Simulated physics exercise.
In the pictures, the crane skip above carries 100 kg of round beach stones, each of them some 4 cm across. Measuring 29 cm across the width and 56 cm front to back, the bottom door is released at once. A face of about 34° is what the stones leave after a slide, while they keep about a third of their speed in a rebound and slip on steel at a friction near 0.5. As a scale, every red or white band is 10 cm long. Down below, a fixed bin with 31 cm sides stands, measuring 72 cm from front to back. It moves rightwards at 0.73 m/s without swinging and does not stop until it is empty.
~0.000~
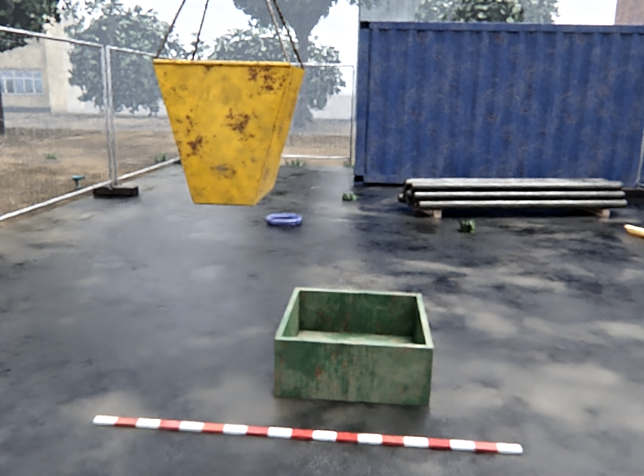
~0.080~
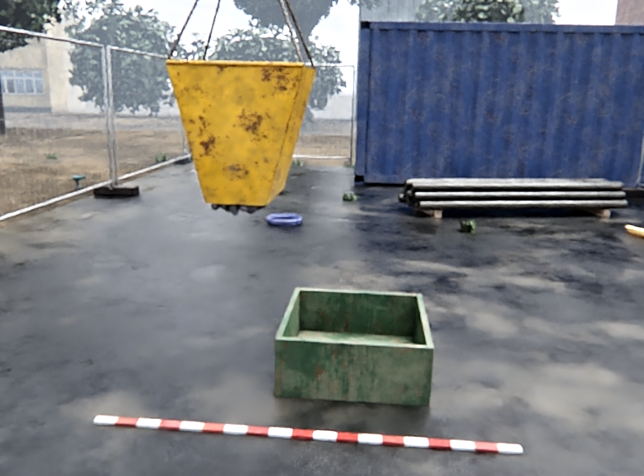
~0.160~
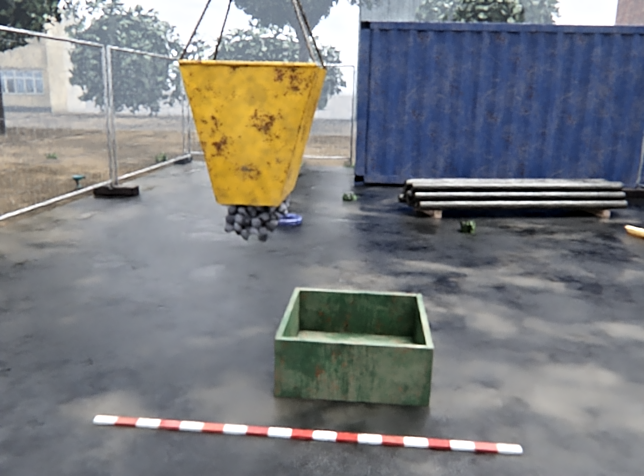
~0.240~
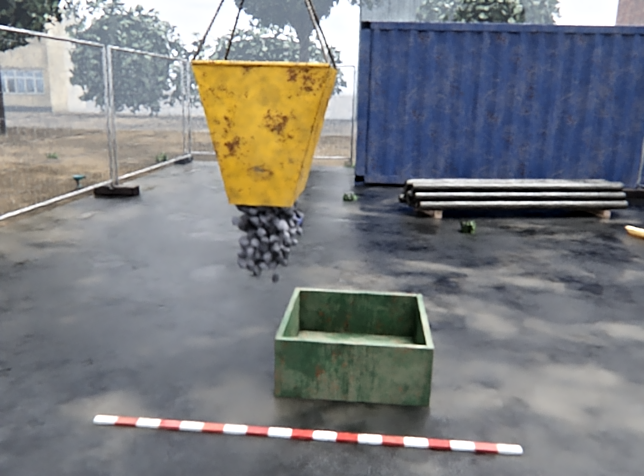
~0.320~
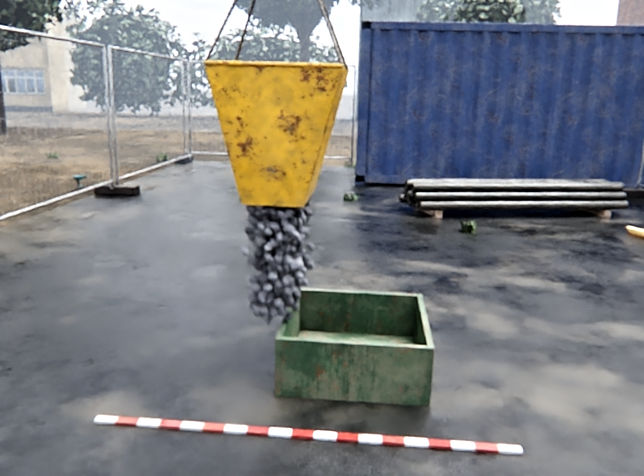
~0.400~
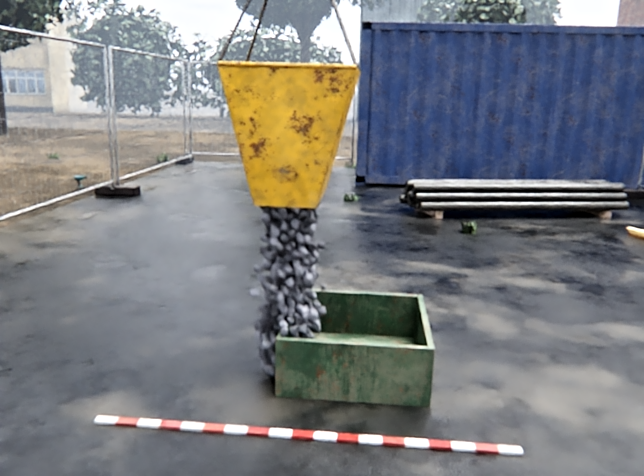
Yellow skip hanging from cables drifting right above wet ground, releasing a thickening stream of grey stones down toward a green box.
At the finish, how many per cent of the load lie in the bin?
75 %.
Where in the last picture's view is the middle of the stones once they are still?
Centre position approx (331, 352).
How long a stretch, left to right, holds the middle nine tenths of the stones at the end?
I'd put it at close to 110 cm.
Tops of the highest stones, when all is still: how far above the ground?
Height at rest: Around 20 cm.
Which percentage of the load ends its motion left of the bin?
Roughly 25 percent.
After 0.7 s, 0 % in the crane skip, 24 % falling or lying left of the bin, 75 % falling or lying in the bin, 1 % falling or lying beside or right of the bin; the stones farthest right are at (416, 365).
After 1.1 s, 0 % in the crane skip, 24 % falling or lying left of the bin, 75 % falling or lying in the bin, 1 % falling or lying beside or right of the bin; the stones farthest right are at (428, 350).
After 1.7 s, 0 % in the crane skip, 24 % falling or lying left of the bin, 75 % falling or lying in the bin, 1 % falling or lying beside or right of the bin; the stones farthest right are at (437, 349).
After 2.6 s, 0 % in the crane skip, 24 % falling or lying left of the bin, 75 % falling or lying in the bin, 1 % falling or lying beside or right of the bin; the stones farthest right are at (437, 349).
After 4.5 s, 0 % in the crane skip, 24 % left of the bin, 75 % in the bin, 1 % beside or right of the bin; the stones farthest right are at (437, 349).
